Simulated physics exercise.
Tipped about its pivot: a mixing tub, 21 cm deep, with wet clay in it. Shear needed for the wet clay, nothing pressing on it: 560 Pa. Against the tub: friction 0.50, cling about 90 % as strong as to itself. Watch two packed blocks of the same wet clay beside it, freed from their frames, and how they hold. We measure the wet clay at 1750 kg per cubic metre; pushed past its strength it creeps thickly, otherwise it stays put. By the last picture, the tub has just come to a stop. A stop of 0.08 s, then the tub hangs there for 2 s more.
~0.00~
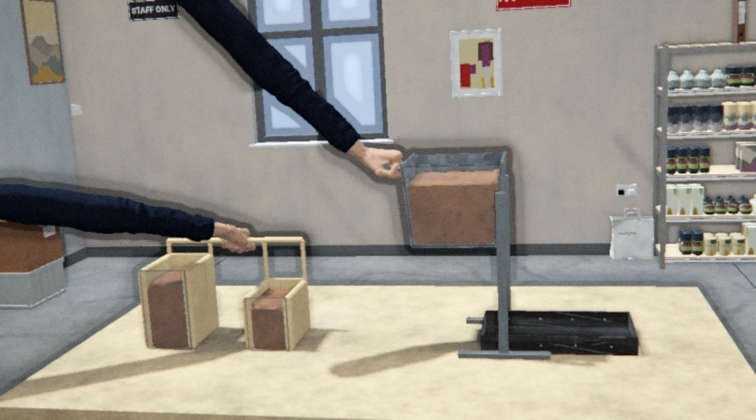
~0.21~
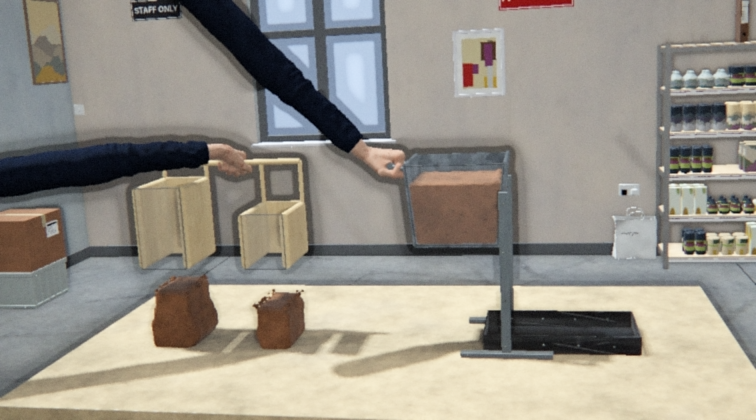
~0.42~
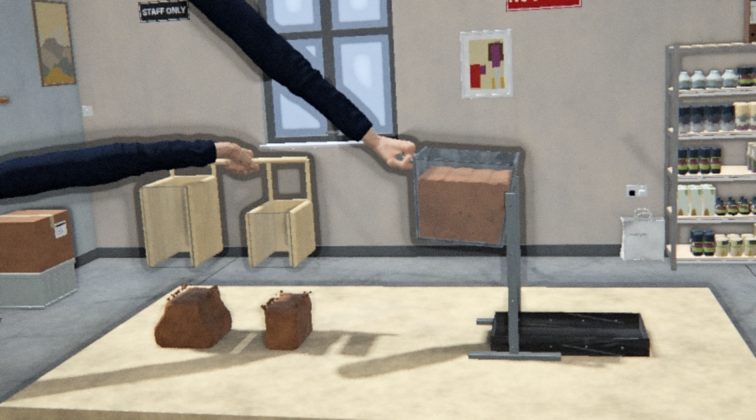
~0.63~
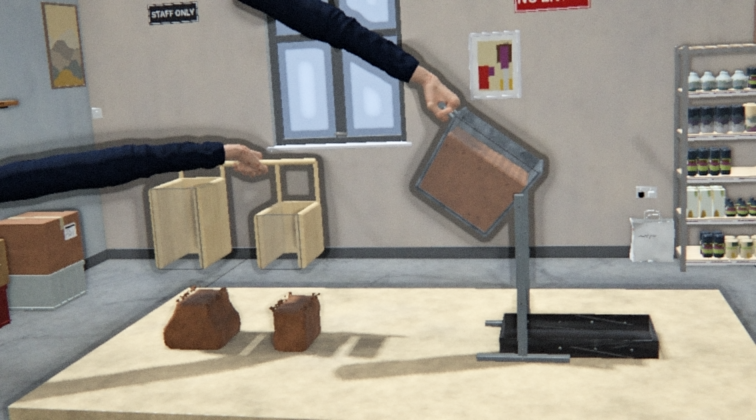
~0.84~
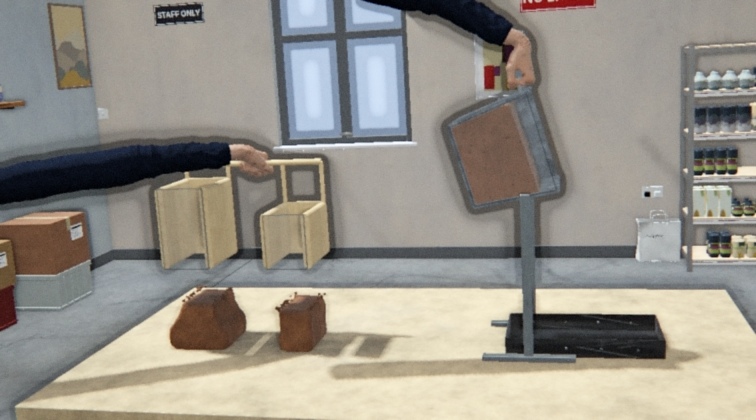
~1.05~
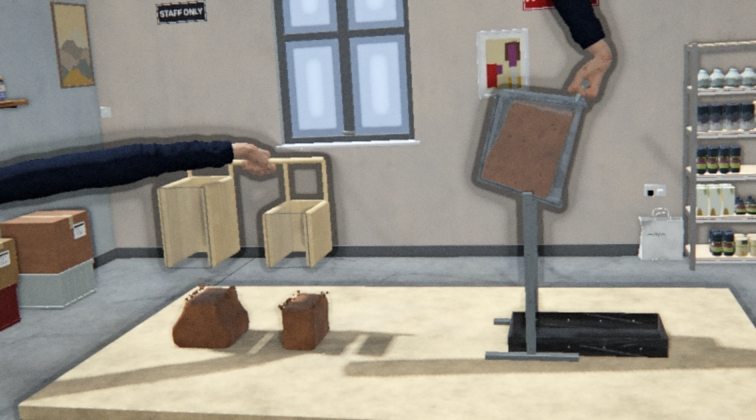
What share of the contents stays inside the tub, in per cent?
About 32 per cent.
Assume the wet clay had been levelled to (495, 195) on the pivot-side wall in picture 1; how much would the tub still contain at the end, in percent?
Result: Approx. 35 % remaining in tub.
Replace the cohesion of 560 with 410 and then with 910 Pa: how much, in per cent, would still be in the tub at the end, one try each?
You'd see 25 percent the first time and 35 percent the second.
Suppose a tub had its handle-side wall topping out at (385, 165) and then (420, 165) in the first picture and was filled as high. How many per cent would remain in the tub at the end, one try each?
Some 30 % and some 35 %, in that order.
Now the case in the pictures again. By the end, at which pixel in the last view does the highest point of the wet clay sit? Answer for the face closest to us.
I'd point to somewhere around (487, 161).
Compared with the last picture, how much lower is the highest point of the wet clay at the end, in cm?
Roughly 14 cm.
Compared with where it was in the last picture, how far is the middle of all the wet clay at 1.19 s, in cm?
The change is near 9 cm.
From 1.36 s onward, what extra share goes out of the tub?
Load share from then on: Near 0 %.
By 1.19 s, the tub is at 105 degrees and holds 71 %.
By 1.36 s, the tub is at 105 degrees and holds 33 %.
By 1.53 s, the tub is at 105 degrees and holds 32 %.
By 1.70 s, the tub is at 105 degrees and holds 32 %.
By 3.05 s, at the end, the tub is at 105 degrees and holds 32 %.
